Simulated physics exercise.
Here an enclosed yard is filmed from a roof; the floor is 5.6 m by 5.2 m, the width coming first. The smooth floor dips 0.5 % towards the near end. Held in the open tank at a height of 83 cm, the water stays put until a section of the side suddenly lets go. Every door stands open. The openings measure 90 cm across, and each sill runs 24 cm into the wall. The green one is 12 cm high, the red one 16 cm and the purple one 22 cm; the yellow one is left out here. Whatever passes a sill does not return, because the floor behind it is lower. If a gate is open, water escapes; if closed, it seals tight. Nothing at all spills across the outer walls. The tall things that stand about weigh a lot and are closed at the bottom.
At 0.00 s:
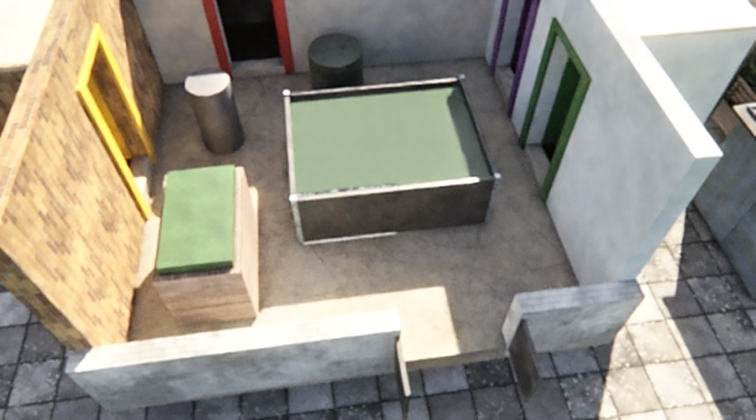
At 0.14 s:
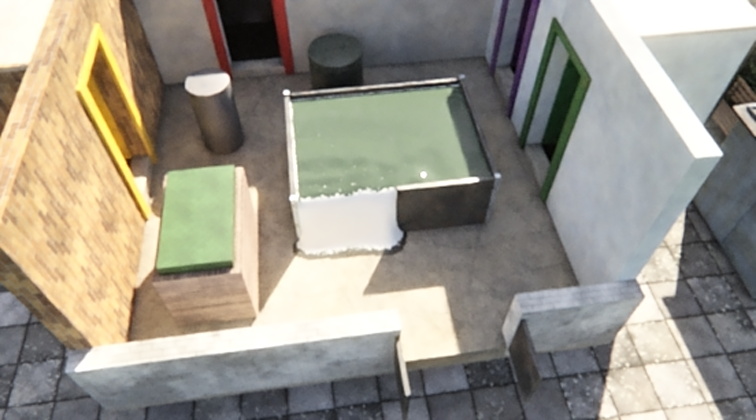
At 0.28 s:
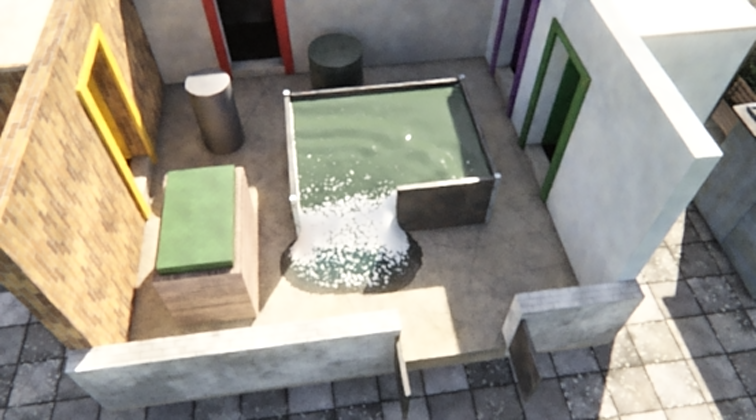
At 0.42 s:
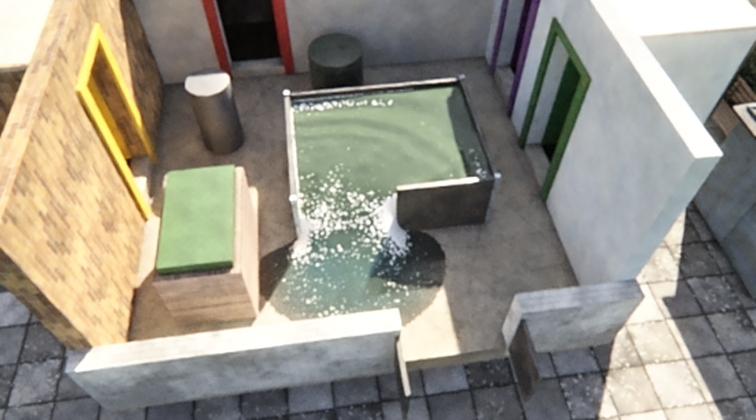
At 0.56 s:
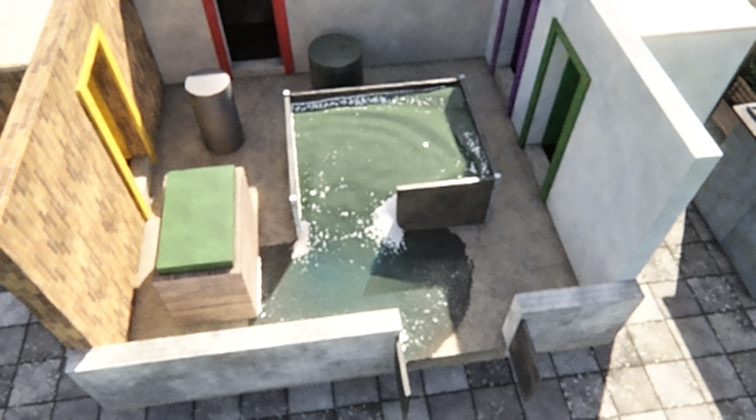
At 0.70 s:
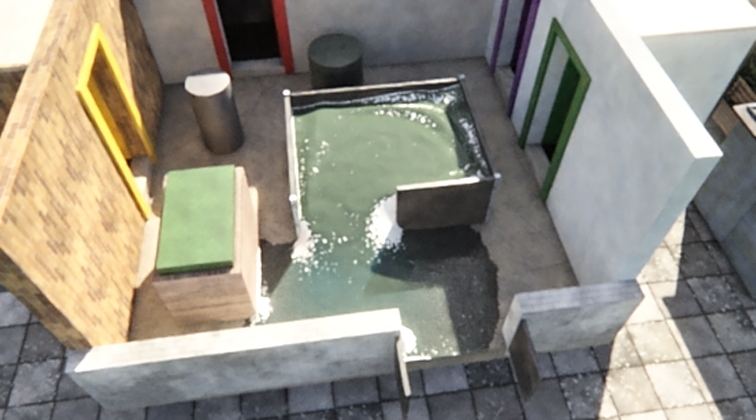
An open tank of green water gushes through a front gap, spreading across the yard floor.
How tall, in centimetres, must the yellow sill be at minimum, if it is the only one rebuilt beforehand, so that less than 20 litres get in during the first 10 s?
It needs to be at least 9.5 cm tall.
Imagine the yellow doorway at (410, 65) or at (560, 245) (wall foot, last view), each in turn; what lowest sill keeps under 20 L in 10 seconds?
In turn: Roughly 12.0 cm, roughly 13.0 cm.
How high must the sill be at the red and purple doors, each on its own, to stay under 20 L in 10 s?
You'd want some 11.5 cm at red and some 12.0 cm at purple.
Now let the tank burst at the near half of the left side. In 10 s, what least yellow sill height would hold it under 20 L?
With that break, close to 31 cm.
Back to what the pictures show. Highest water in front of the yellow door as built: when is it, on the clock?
Approximately 3.2 s.
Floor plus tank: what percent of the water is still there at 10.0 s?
Close to 74 per cent is still present.
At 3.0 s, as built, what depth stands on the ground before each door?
Centimetres: Green = 2, red = 0, purple = 0, yellow = 14.
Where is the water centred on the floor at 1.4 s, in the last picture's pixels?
Roughly (362, 218).
After 1.4 s water covers 25 % of the floor, deepest (57 cm) near (345, 349); it has not reached the yellow door.
After 3.0 s water covers 55 % of the floor, deepest (42 cm) near (142, 376); 14 cm at the yellow door, 0 litres in over its 22 cm sill.
After 10.0 s water covers 95 % of the floor, deepest (19 cm) near (352, 116); 12 cm at the yellow door, 0 litres in over its 22 cm sill.
At the yellow door as built, the water arrived by 2.2 s and peaked near 16 cm at 3.2 s.
Run again over the same 10 s with other heights there, 29 litres in over 8.5 cm, 7 litres over 12 cm. The limit of 20 litres is kept from about 9.5 cm up.
